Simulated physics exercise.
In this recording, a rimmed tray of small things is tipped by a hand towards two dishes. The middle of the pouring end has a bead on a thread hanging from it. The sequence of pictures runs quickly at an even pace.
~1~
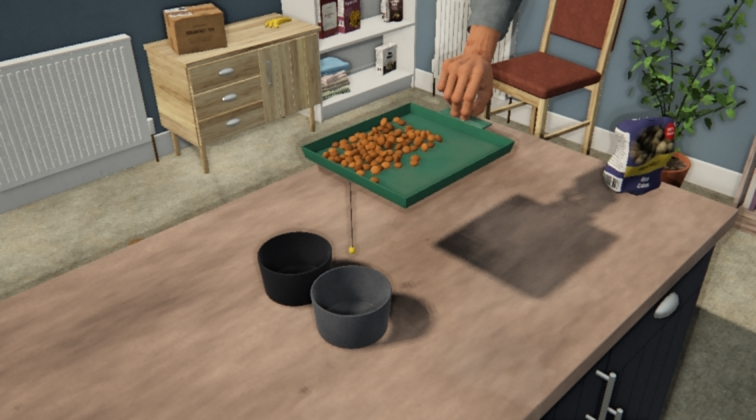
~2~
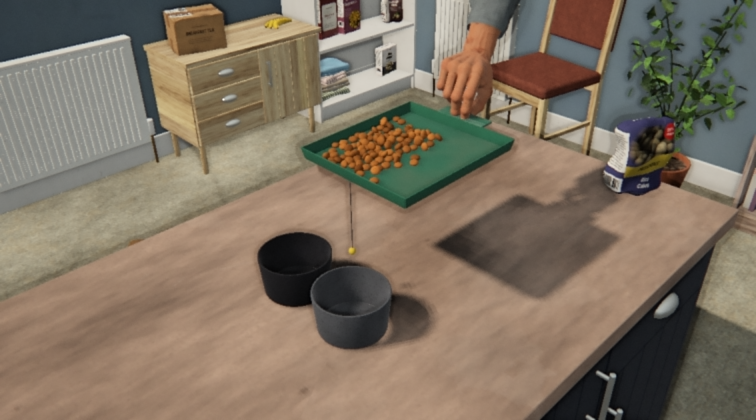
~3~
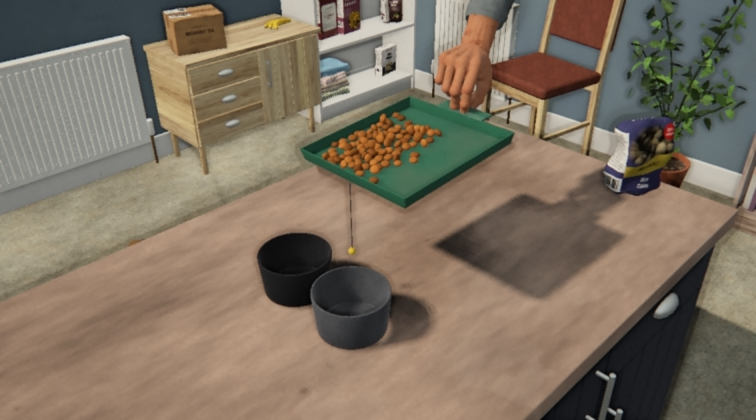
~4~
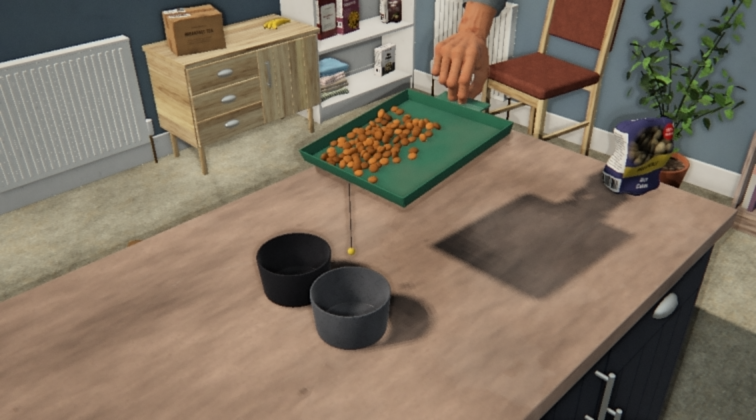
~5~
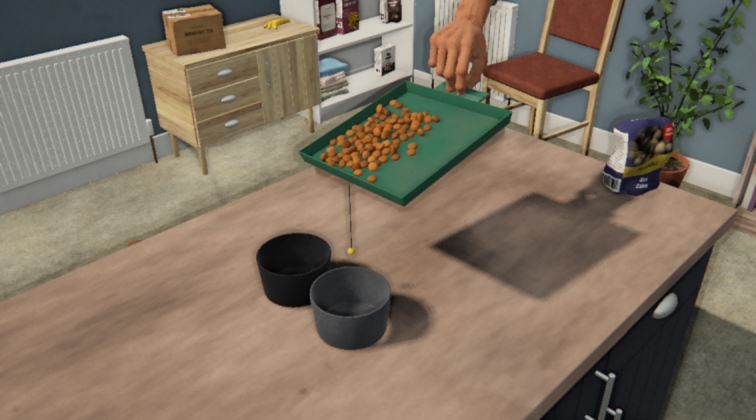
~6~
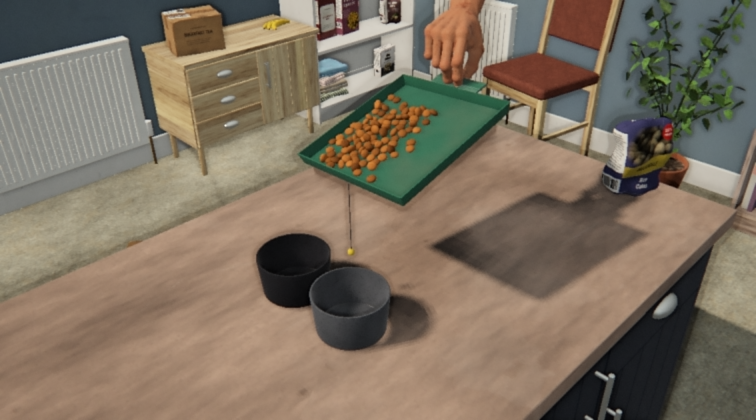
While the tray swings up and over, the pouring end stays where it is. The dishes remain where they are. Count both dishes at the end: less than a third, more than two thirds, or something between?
The dishes take a high share, beyond two thirds.
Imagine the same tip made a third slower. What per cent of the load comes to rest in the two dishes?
About 90 %.
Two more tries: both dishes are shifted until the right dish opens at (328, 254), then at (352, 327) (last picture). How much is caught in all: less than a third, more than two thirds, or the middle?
In order: The middle third, then less than a third.
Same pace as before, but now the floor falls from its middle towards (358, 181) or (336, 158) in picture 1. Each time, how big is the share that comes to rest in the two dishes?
90 % and 30 %, roughly.
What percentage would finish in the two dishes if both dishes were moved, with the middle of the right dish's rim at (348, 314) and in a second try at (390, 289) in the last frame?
About 40% on the first try and 40% on the second.
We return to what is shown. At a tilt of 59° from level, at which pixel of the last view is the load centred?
I'd mark it close to (338, 143).
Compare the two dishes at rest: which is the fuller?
The one you want is the left-placed one.
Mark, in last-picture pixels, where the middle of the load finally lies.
It settles centred around (295, 284).
Soon, tray tipped steeply; nearly all on the tray; a stray few in the air.
A while on, tray tipped right over; about a third on the tray; a stray few in the right dish; about a third in the left dish; a stray few outside both; about a quarter in the air.
Towards the end, tray tipped past a quarter turn; a small part in the right dish; most in the left dish; a small part outside both.
Finally, tray tipped past a quarter turn; a small part in the right dish; most in the left dish; a small part outside both.
